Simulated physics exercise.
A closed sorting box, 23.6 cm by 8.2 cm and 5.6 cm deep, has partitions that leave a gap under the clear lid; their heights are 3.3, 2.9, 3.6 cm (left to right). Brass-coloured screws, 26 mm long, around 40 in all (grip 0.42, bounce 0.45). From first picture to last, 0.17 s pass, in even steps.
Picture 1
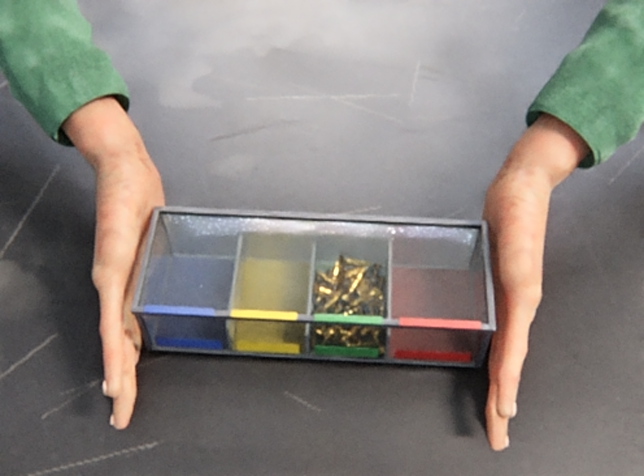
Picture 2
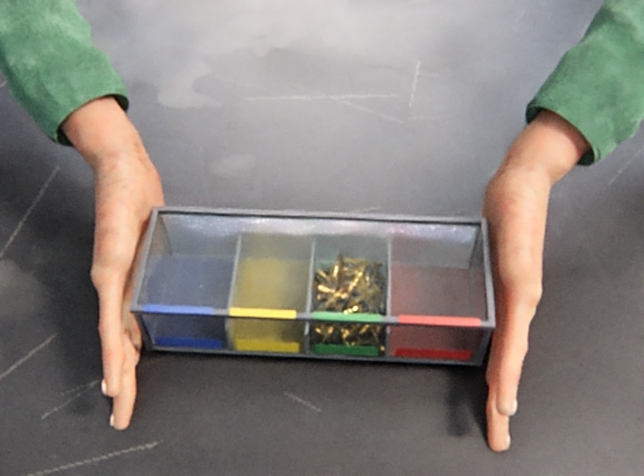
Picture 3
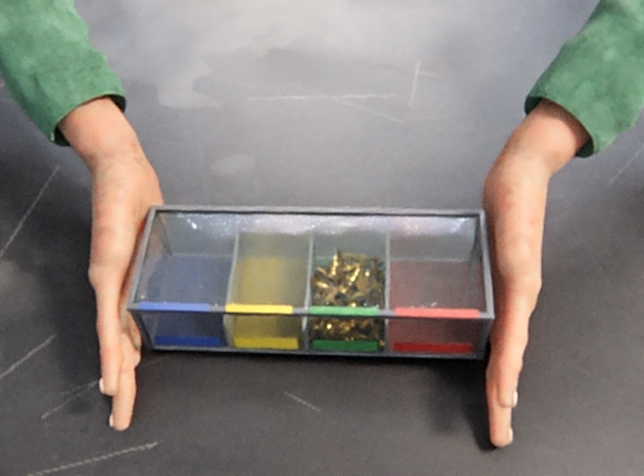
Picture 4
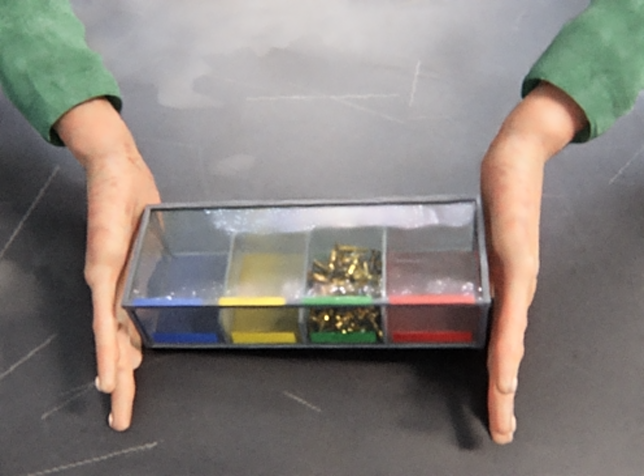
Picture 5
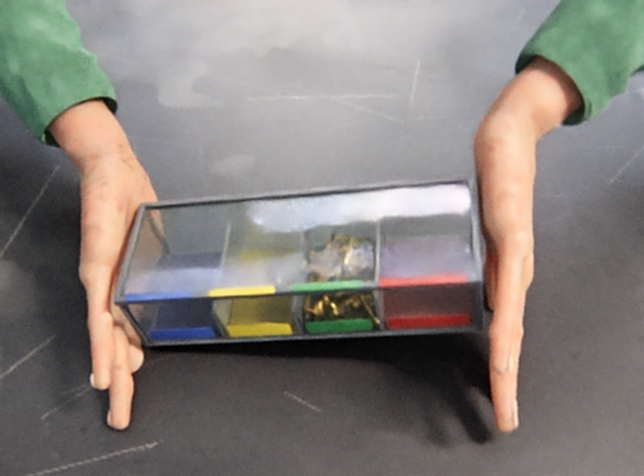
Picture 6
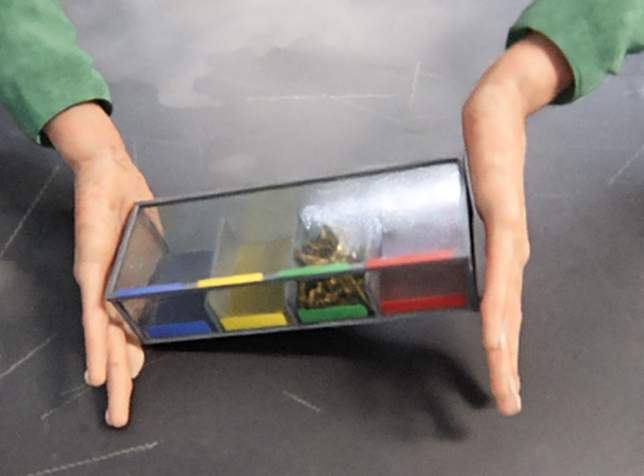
On a dark, scratched surface, two hands in green sleeves hold a clear-lidded box with blue, yellow, green and red sections, brass-coloured screws piled in the green one. The hands tilt the box, slightly at first, then further, raising its right end above the left, while the screws stay within the green section.
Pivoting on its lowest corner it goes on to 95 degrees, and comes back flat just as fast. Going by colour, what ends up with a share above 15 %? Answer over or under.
Red: Under, blue: Over, green: Under, yellow: Under.
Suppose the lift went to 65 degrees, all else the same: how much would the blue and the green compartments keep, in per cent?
Then: Blue 5, green 85.
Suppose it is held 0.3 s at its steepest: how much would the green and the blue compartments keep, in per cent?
Then: Green 5, blue 95.
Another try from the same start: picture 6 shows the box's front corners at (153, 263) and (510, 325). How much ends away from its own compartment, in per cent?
In that case some 40 per cent.
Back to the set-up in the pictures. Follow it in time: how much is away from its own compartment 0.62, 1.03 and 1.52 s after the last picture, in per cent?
In turn: 35, 95, 95.
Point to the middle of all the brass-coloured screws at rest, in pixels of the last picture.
Near (190, 274).
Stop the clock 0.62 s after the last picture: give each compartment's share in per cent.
Red 0; blue 0; green 65; yellow 30.
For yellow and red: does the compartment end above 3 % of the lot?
Yellow yes; red no.
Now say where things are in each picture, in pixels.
In the first picture, box tilt 0 degrees, front corners at (138, 308) and (489, 326); green 100 %.
In the second picture, box tilt 1 degrees, front corners at (137, 308) and (488, 323).
In the third picture, box tilt 3 degrees, front corners at (133, 306) and (487, 314).
In the fourth picture, box tilt 7 degrees, front corners at (128, 303) and (483, 299), lowest corner left back.
In the fifth picture, box tilt 11 degrees, front corners at (120, 299) and (475, 278), lowest corner left back.
In the sixth picture, box tilt 17 degrees, front corners at (113, 295) and (463, 254), lowest corner left back; green 100 %.
Then, 0.62 s after the last picture, tilt 95 degrees; green 65 %, yellow 30 %.
Then, 1.03 s after the last picture, tilt 41 degrees; blue 90 %, green 5 %, yellow 5 %.
Then, 1.52 s after the last picture, tilt 0 degrees; blue 90 %, green 5 %, yellow 5 %.
In the end, red 0 %, blue 90 %, green 5 %, yellow 5 %.
